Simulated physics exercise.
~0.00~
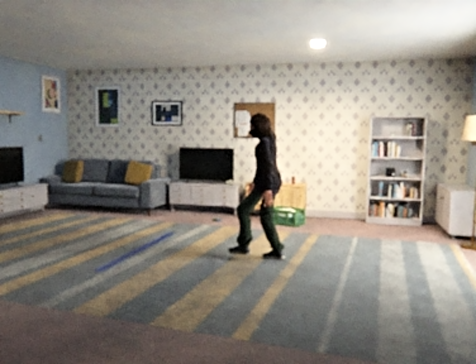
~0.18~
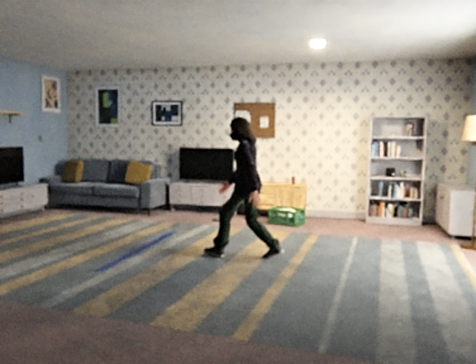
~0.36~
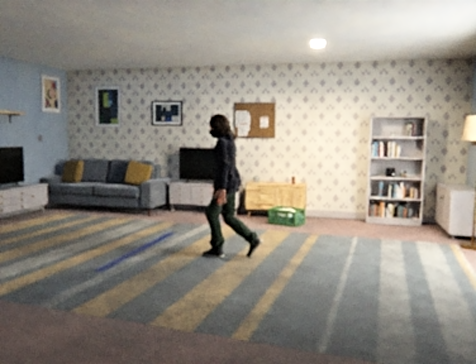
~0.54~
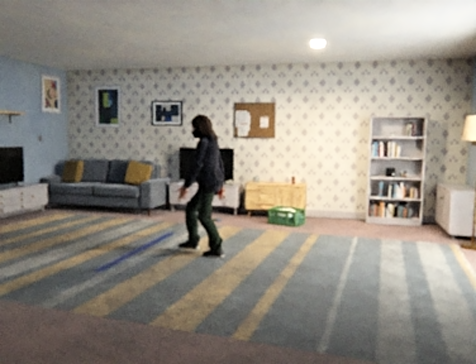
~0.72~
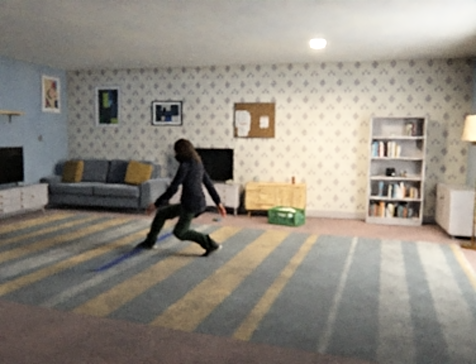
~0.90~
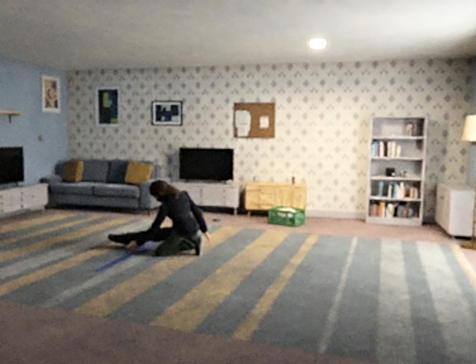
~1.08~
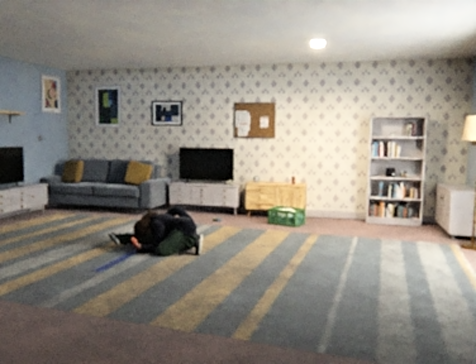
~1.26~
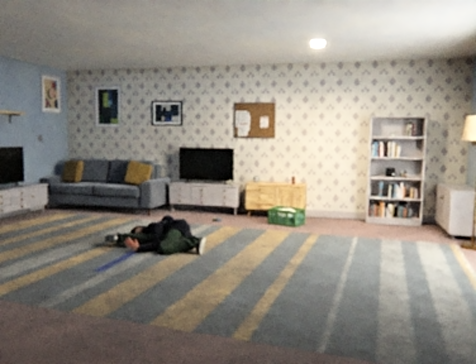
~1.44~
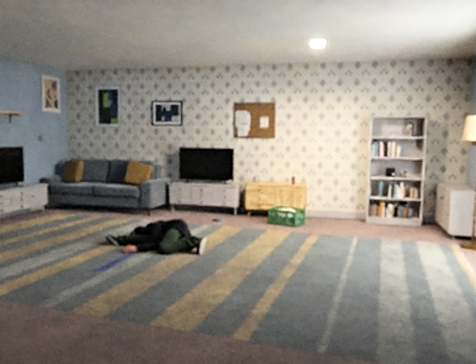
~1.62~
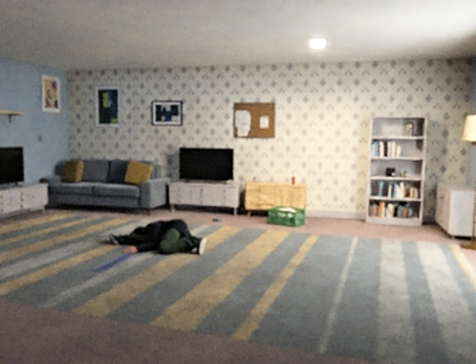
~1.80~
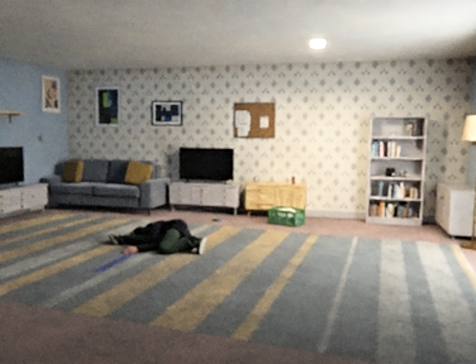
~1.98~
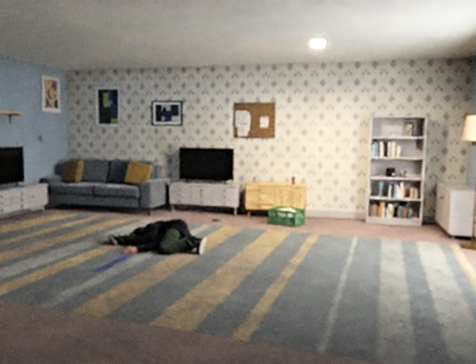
A dark-clothed person walks left across a striped rug, crumples near blue tape, and lies still.
